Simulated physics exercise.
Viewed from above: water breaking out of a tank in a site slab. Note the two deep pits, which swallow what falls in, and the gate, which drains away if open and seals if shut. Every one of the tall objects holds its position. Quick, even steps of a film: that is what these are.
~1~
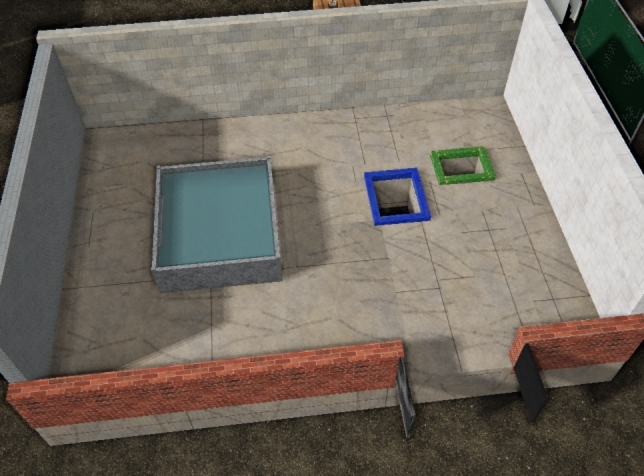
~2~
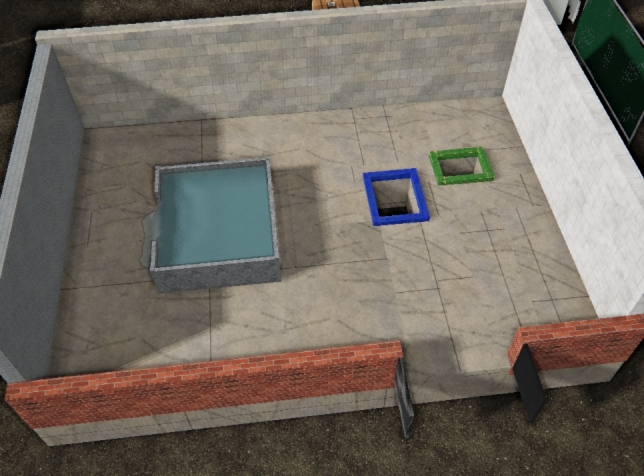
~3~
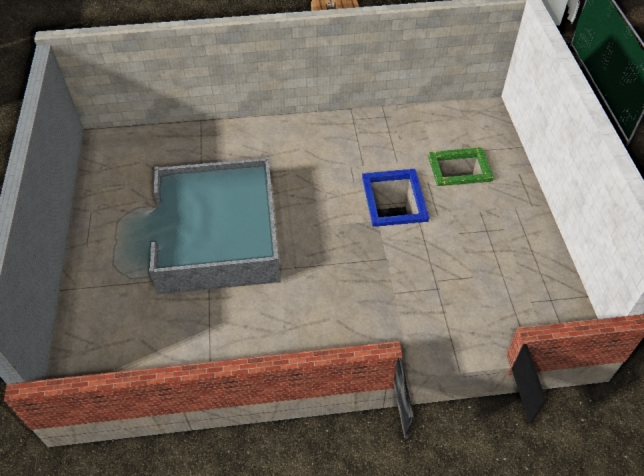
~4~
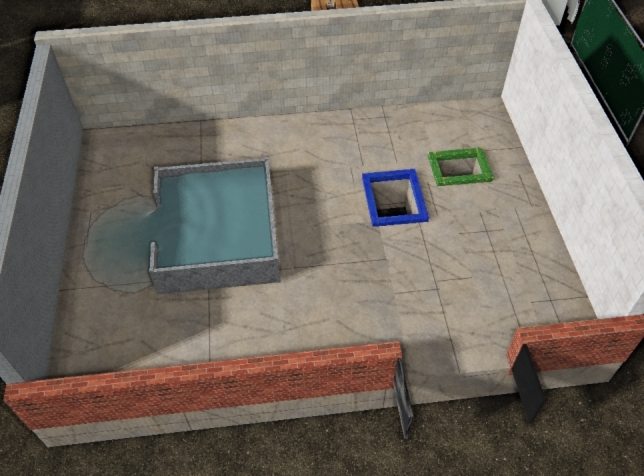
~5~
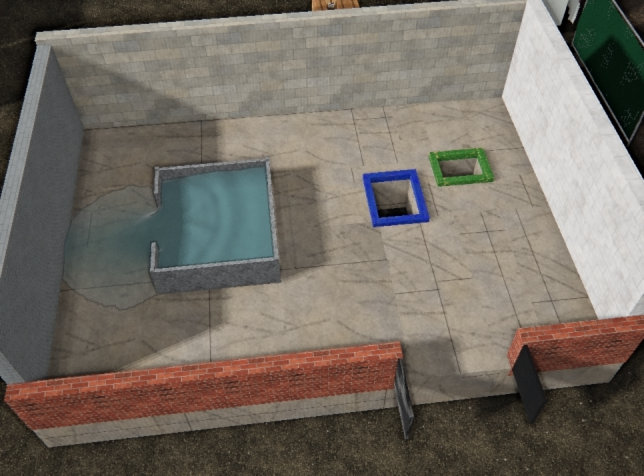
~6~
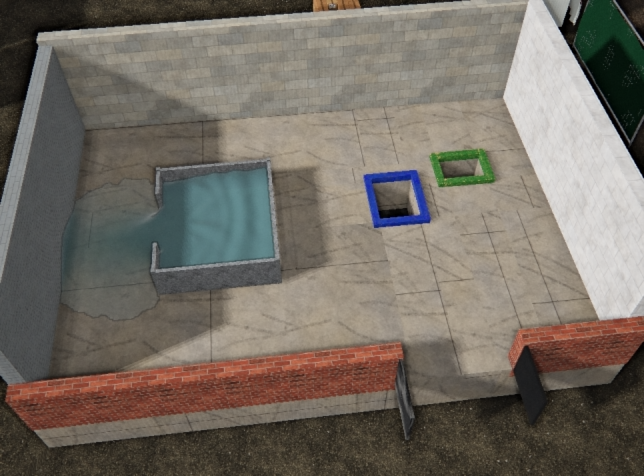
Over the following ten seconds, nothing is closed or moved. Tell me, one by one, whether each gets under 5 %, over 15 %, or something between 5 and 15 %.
One by one: The gate gets under 5 %; the blue pit gets under 5 %; the green pit gets under 5 %.
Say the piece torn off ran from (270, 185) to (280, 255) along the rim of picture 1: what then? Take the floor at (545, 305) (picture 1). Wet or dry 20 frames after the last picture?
Check at the given point: Inundated.
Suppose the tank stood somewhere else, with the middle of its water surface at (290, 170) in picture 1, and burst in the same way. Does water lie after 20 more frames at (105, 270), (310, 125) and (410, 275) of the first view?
Looking at all three, I'd call them swamped, bone dry, bone dry.
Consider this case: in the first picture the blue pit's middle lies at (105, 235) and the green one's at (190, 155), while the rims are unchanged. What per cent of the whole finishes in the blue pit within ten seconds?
In per cent: Blue 35.
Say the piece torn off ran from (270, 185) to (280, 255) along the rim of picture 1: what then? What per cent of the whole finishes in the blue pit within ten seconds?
For blue, roughly 12 in a hundred.
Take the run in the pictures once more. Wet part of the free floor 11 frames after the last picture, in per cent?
Near 15 in a hundred.
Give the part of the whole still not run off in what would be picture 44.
About 100 per cent.
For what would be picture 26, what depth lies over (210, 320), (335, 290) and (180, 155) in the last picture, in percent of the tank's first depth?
Going place by place: 2 %, 0 % and 4 %.
A moment on, water covers 10 % of the floor; the gate 0 %, the blue pit 0 %, the green pit 0 %.
Next, water covers 15 % of the floor; the gate 0 %, the blue pit 0 %, the green pit 0 %.
Then, water covers 30 % of the floor; the gate 0 %, the blue pit 0 %, the green pit 0 %.
Later, water covers 75 % of the floor; the gate 0 %, the blue pit 0 %, the green pit 0 %.
In the end, water covers 95 % of the floor; the gate 1 %, the blue pit 0 %, the green pit 0 %.
